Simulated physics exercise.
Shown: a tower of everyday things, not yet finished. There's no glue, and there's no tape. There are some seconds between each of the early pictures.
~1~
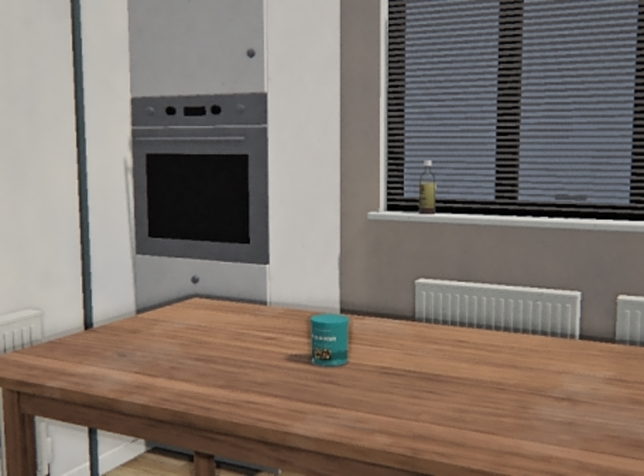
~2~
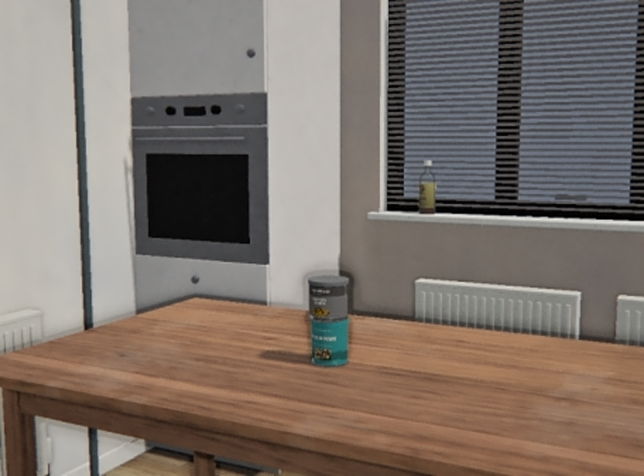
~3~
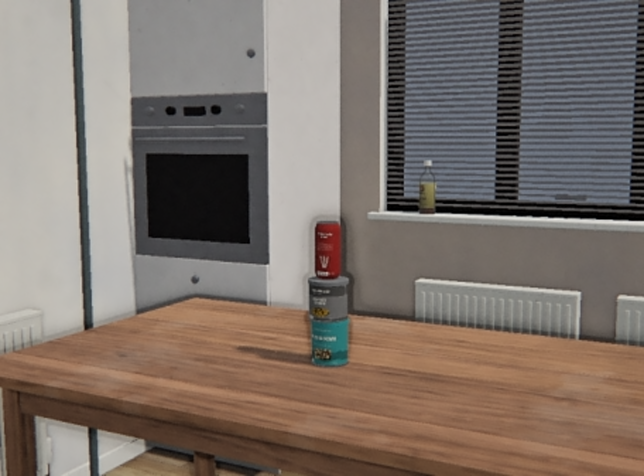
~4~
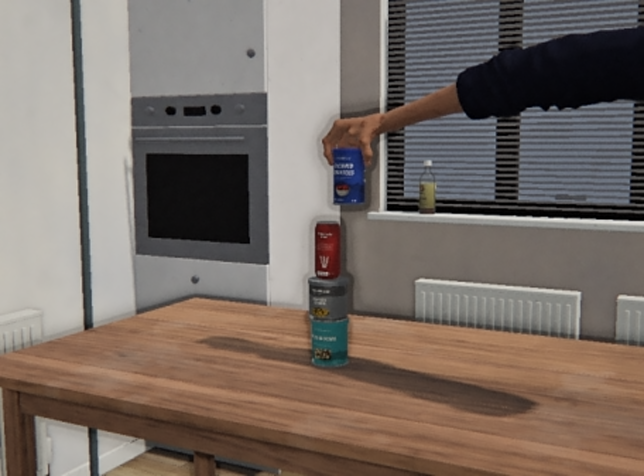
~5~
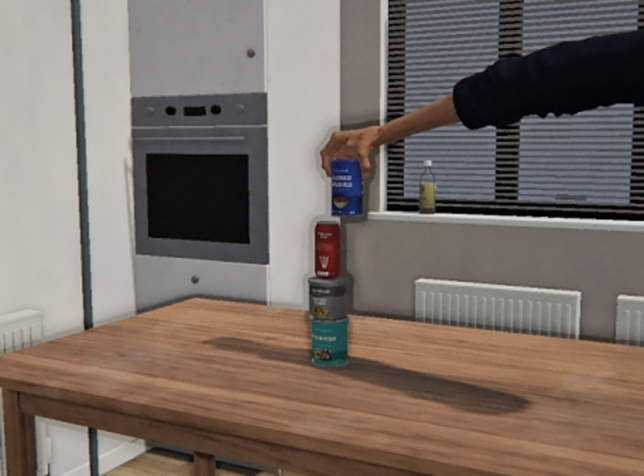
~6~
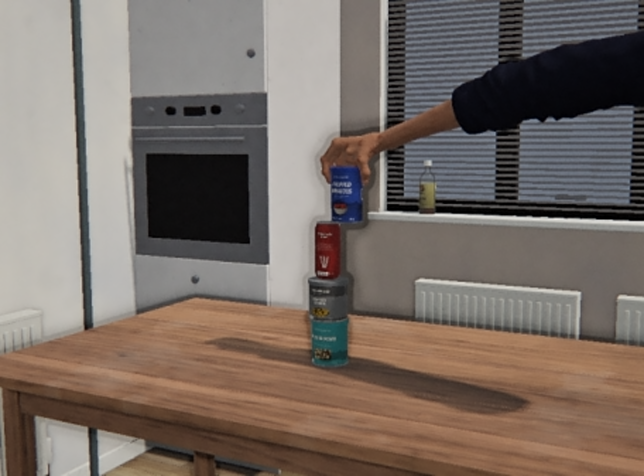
Kitchen table with a turquoise pot, then a grey pot and red can stacked above, a hand lowering a blue tin on top.
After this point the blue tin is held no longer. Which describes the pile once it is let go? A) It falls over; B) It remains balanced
The answer is A.
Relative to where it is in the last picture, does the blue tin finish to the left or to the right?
Off rightwards in the picture.
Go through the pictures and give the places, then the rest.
In the first frame, the last thing is not in view yet.
In the second frame, the last thing is not in view yet; turquoise pot (330, 340).
In the third frame, the last thing is not in view yet; grey pot (328, 299).
In the fourth frame, still above its spot; blue tin (349, 177); red can (328, 250).
In the fifth frame, still above its spot; blue tin (347, 188); turquoise pot (330, 340).
In the sixth frame, in place under the hand; blue tin (347, 195); grey pot (328, 299).
Then, 0.30 s past the last view, blue tin now fallen.
Then, 0.40 s past the last view, things are still on the move.
Then, 0.50 s past the last view, as before.
Finally, fallen, blue tin; the other 3 still in place. Final places as the last picture's camera would see them, blue tin near (373, 352). The pile loses its balance.
